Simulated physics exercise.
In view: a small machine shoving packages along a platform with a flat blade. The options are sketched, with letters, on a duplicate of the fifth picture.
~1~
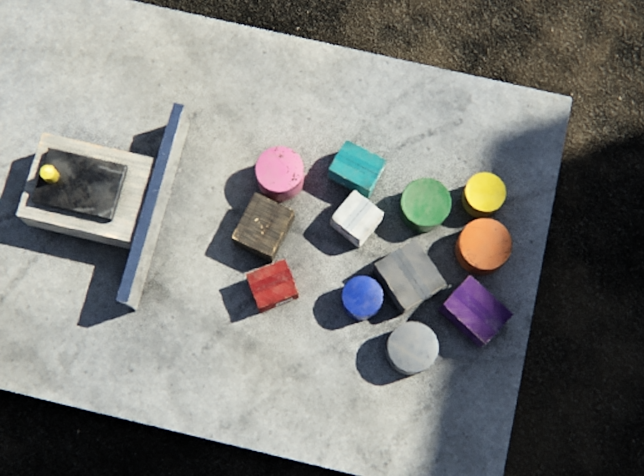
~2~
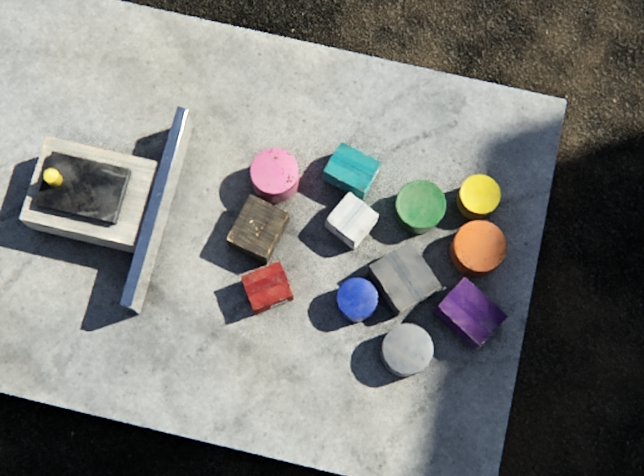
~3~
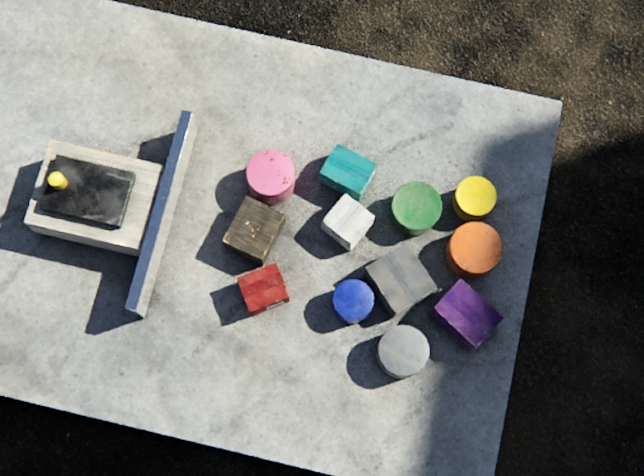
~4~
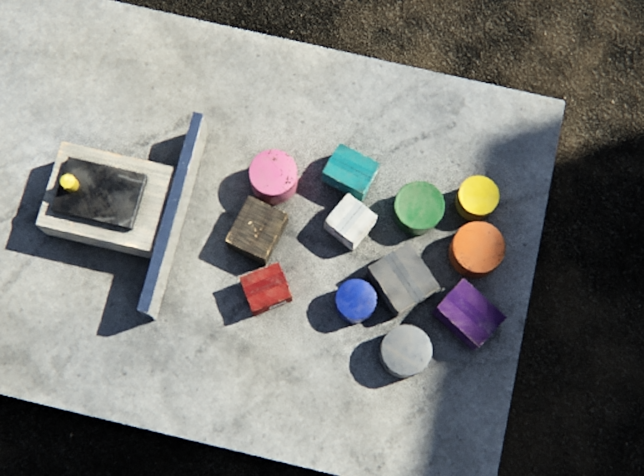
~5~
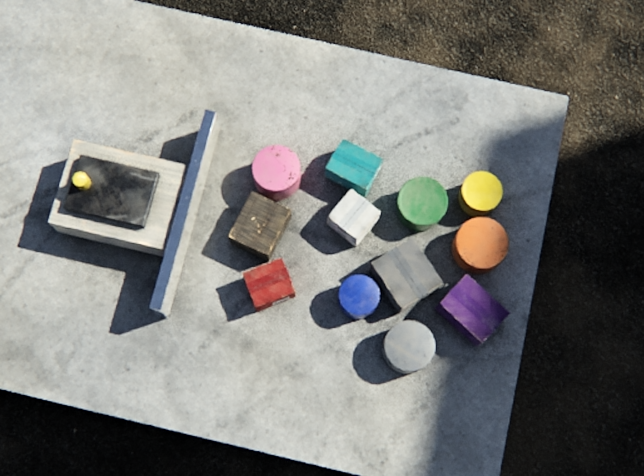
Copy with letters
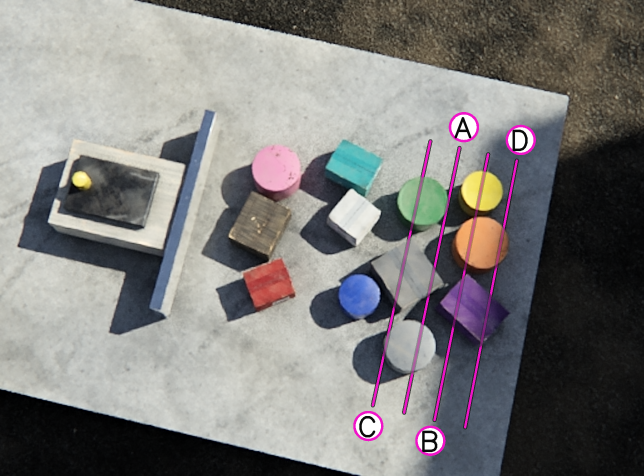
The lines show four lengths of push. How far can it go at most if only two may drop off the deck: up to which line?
It can go as far as A.
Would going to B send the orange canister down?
Yes.
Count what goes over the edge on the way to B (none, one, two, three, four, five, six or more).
In all, three.
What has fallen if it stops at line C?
It is the purple parcel.
On the marked copy, A at (433, 276); B at (462, 283); C at (403, 269); D at (492, 289).
Following A. Soon after the start, robot (208, 213); turquoise parcel (368, 167); red parcel (295, 294).
Later, robot (299, 234); purple parcel (501, 333); orange canister (485, 245).
In the end, robot (367, 249); purple parcel over the edge; orange canister over the edge; two fallen.
As for the rest, B drops three; C is within the limit but short; D drops seven.
